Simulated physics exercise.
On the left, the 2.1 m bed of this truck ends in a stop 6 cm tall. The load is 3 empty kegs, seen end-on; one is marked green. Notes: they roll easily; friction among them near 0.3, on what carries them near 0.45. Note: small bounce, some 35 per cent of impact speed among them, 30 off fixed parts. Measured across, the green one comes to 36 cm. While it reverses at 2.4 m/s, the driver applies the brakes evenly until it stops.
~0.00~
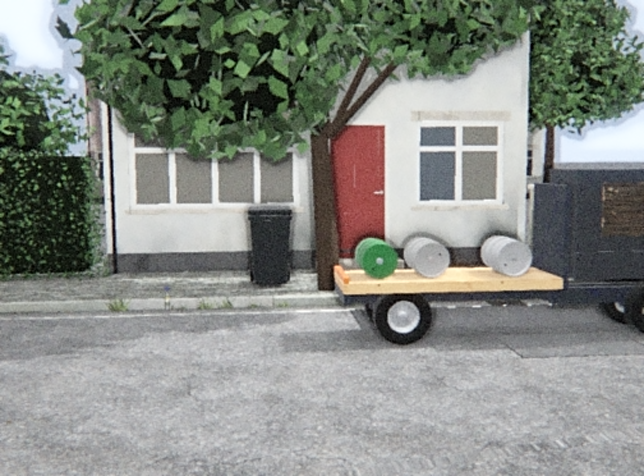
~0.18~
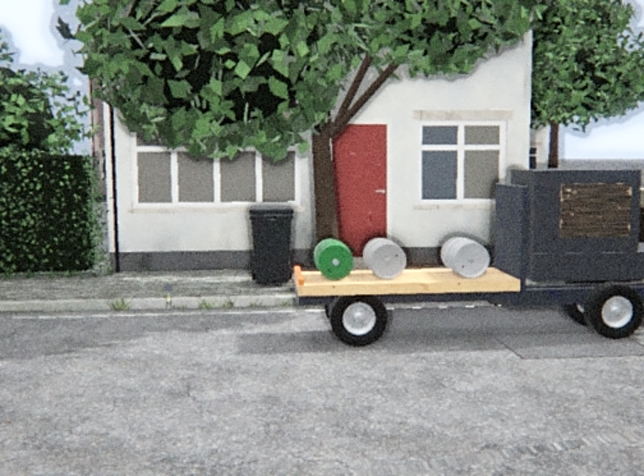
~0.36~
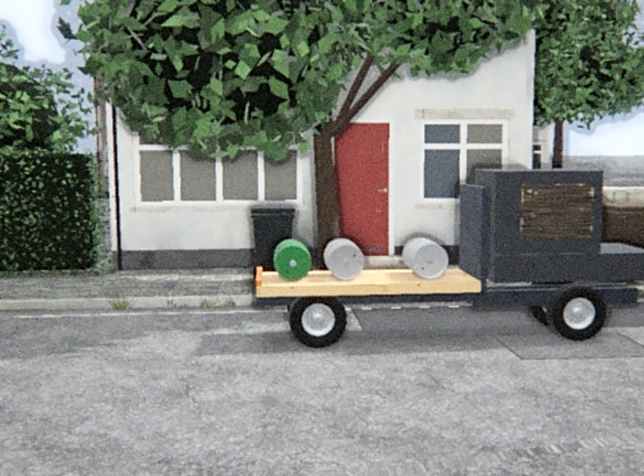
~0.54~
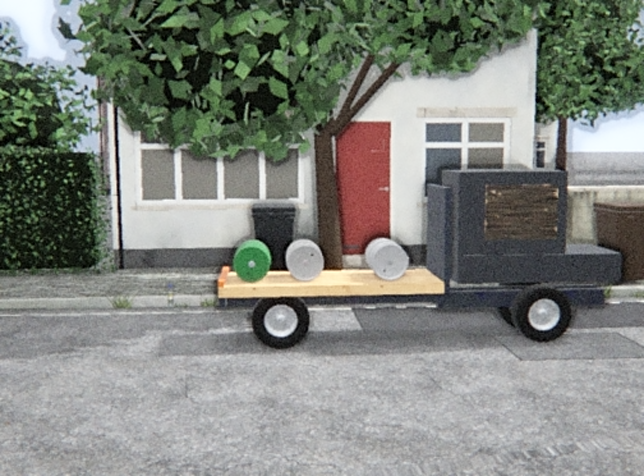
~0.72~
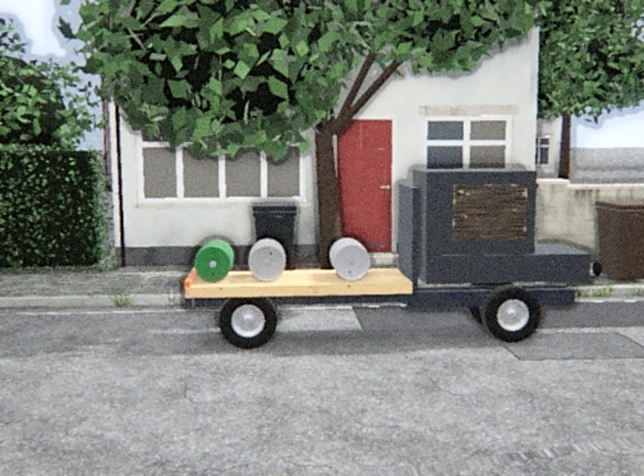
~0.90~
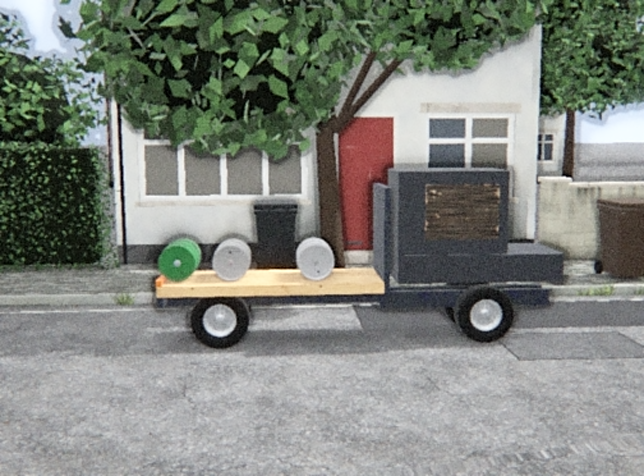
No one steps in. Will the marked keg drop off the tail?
Most likely it is kept in.
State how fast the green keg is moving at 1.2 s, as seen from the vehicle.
I'd put it near 0.0 m/s.
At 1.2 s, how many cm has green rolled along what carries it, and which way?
Green: 20 to the left.
By 1.2 s, green is on the bed, 15 cm from the bar; 0 of 3 are off.
Finally (1.9 s), green is on the bed, 15 cm from the bar; 0 of 3 are off.
